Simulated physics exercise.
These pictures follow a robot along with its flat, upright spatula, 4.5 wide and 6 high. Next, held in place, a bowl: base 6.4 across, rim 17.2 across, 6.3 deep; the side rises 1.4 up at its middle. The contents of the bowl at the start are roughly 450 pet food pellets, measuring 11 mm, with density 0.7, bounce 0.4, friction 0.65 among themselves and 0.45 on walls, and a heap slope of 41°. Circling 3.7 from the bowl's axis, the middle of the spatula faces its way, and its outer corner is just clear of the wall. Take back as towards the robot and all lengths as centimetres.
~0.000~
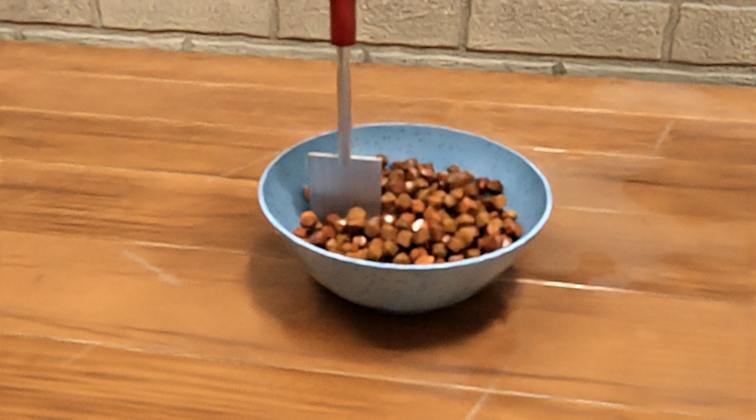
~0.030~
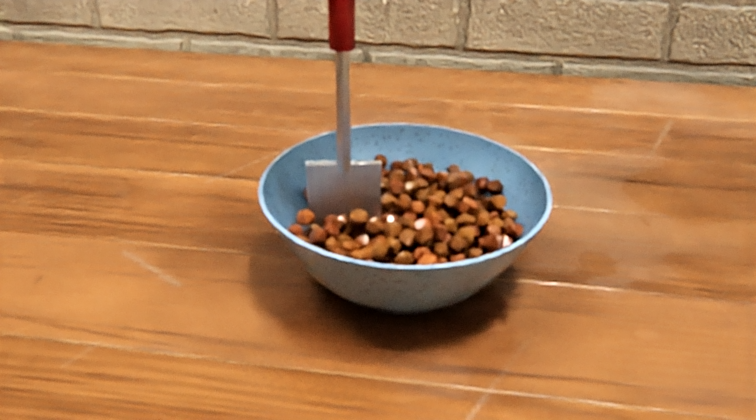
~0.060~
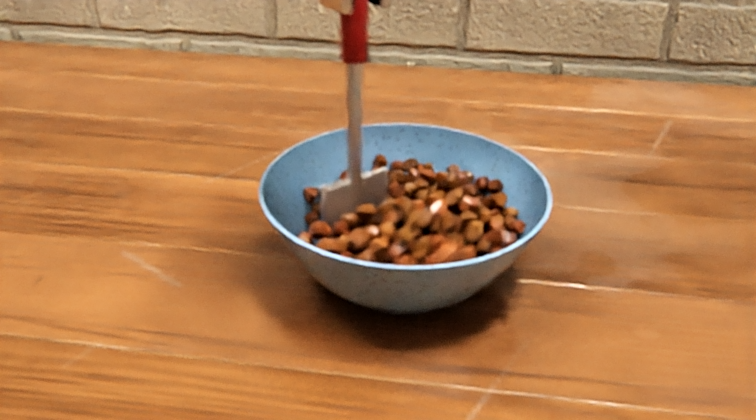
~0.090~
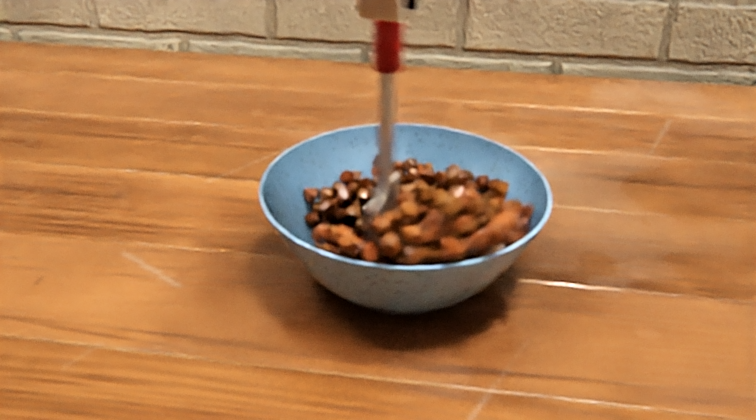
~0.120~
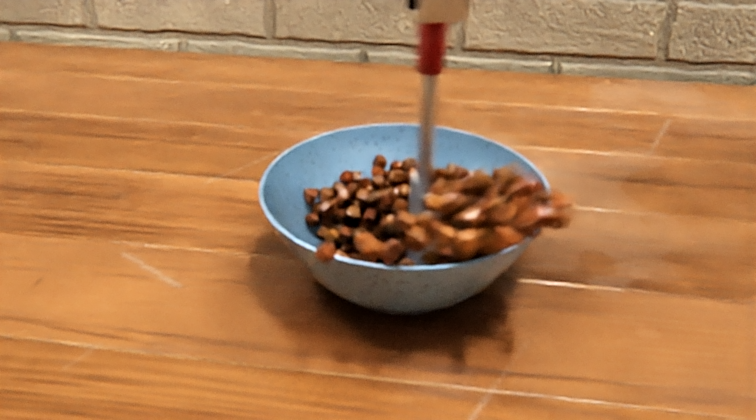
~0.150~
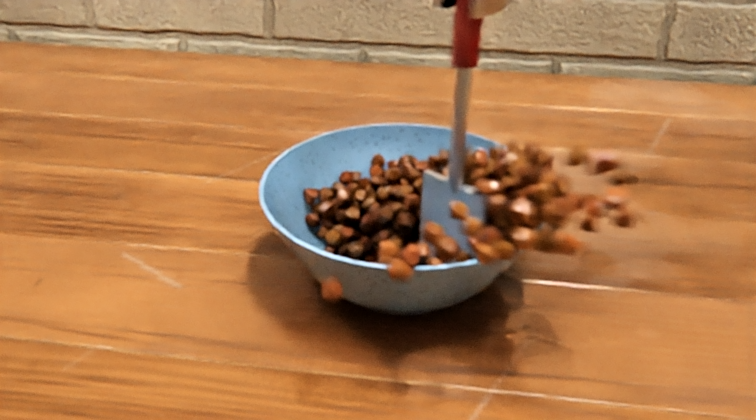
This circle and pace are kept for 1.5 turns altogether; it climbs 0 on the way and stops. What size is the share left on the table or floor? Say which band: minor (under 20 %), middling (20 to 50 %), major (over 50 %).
Band: Major.
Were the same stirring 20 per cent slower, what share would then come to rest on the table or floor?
Estimate: Near 50 in a hundred.
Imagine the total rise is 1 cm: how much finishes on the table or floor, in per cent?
That works out to some 55 per cent.
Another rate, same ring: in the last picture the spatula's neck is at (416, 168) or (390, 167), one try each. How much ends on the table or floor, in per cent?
Roughly 50 per cent on the first try and 40 per cent on the second.
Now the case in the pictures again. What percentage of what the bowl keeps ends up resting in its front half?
I'd put it at roughly 35 per cent.
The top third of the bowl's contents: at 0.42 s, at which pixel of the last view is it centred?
I'd say about (408, 245).
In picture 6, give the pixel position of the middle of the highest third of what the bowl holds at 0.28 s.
Centre estimate: Approx. (343, 143) px.
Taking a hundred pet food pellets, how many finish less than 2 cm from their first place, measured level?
Around 0 in a hundred.
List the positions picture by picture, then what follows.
The first picture shows the spatula neck at (345, 134), 0° round; upper third of the load around (417, 216), from x 300 to 515, top at y 160; 451 in the bowl.
The second picture shows the spatula neck at (344, 140), 13° round; upper third of the load around (413, 220), from x 295 to 515, top at y 160.
The third picture shows the spatula neck at (355, 155), 45° round; upper third of the load around (416, 225), from x 305 to 520, top at y 165.
The fourth picture shows the spatula neck at (386, 166), 78° round; upper third of the load around (444, 227), from x 310 to 525, top at y 165.
The fifth picture shows the spatula neck at (425, 168), 112° round; upper third of the load around (474, 211), from x 310 to 560, top at y 165; 436 in the bowl, 15 in flight or on the tool.
The sixth picture shows the spatula neck at (457, 159), 145° round; upper third of the load around (507, 191), from x 310 to 625, top at y 150; 419 in the bowl, 32 in flight or on the tool.
After 0.28 s, 294° round, highest piece 10 above the table; 305 in the bowl, 38 on the table or floor, 108 in flight or on the tool.
After 0.42 s, 83° round, highest piece 11 above the table; 224 in the bowl, 170 on the table or floor, 57 in flight or on the tool.
After 0.68 s, 180° round, highest piece 6 above the table; 267 on the table or floor, 184 in the bowl.
After 1.38 s, 180° round, highest piece 6 above the table; 267 on the table or floor, 184 in the bowl.
In the end, 267 on the table or floor, 184 in the bowl. That is 59 % on the table or floor.
